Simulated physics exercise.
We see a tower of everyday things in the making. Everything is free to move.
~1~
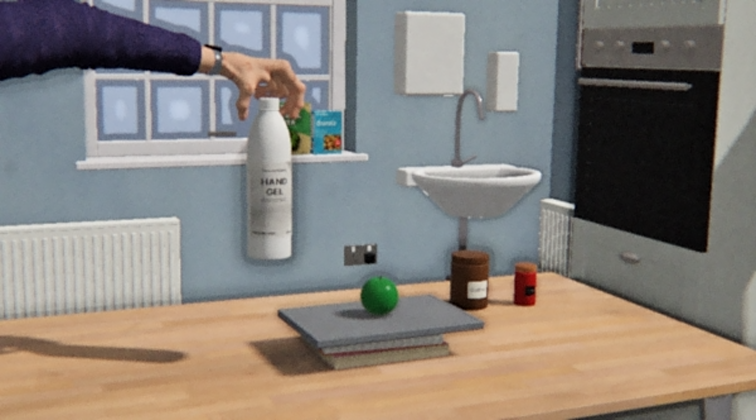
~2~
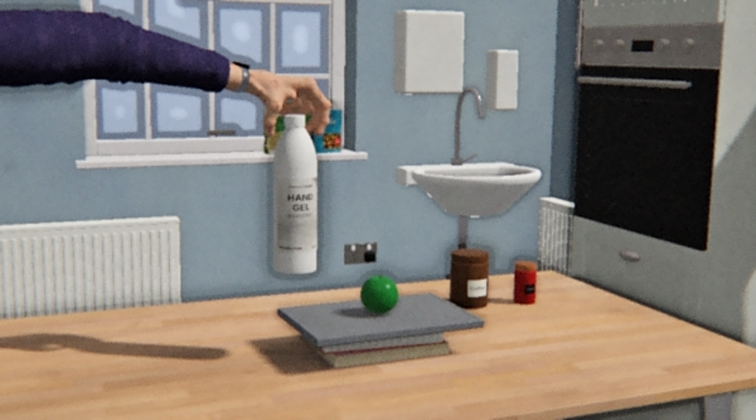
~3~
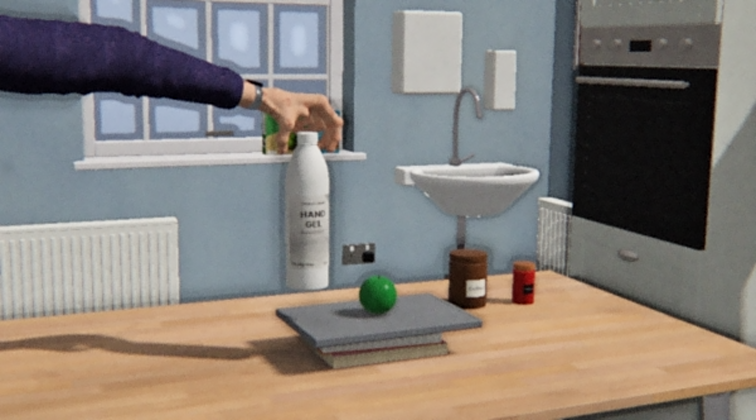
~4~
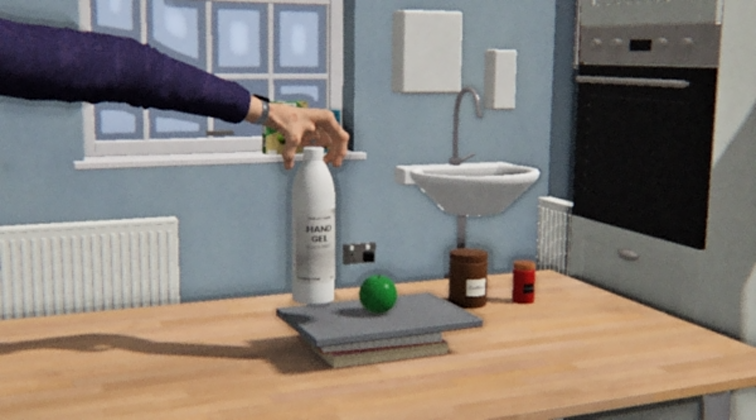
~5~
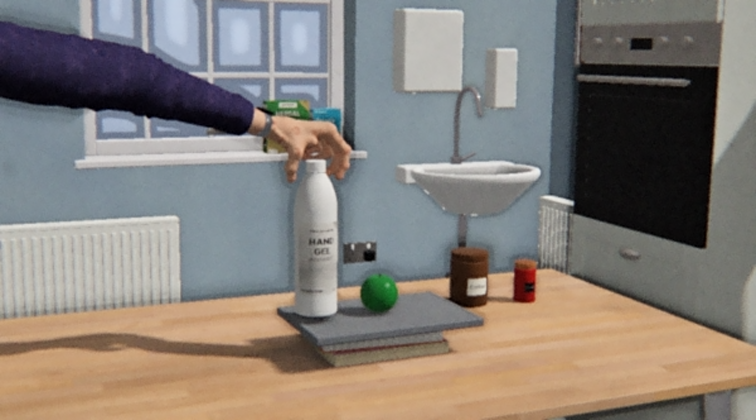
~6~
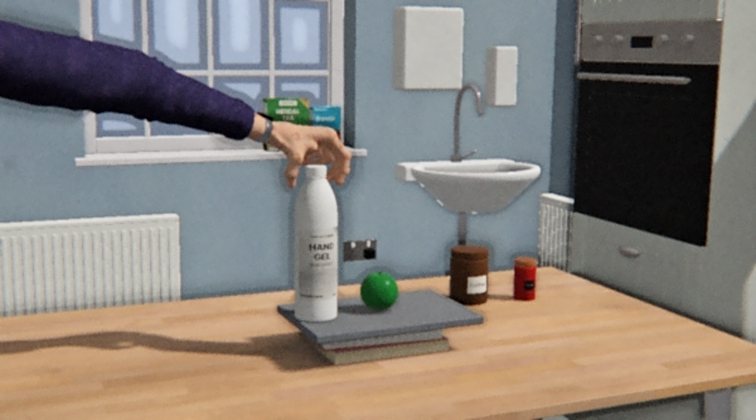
In this clip, a hand holding a white bottle by its top moves right and lowers it onto the left side of a grey tray, beside a green ball-shaped object, and keeps hold of it.
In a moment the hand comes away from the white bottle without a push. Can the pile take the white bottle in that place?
As it turns out, it stays up.
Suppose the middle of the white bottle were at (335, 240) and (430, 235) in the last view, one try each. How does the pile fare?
In the first case it keeps its balance; in the second case it stays up.
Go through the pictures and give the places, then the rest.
Still above its spot; white bottle (269, 178); grey tray (379, 319), in the first frame.
Still above its spot; white bottle (295, 194), in the second frame.
Still above its spot; white bottle (307, 210); brown jar (468, 279), in the third frame.
Still above its spot; white bottle (313, 225); grey tray (378, 318), in the fourth frame.
Still above its spot; white bottle (316, 237), in the fifth frame.
Set down, still held; white bottle (316, 242); brown jar (469, 275), in the sixth frame.
Then, 0.20 s after the last picture, nothing has stirred.
Then, 0.80 s after the last picture, white bottle resting near (315, 243).
At rest, all 7 in place. Seen from the same camera at the end, white bottle near (315, 243). The pile holds.
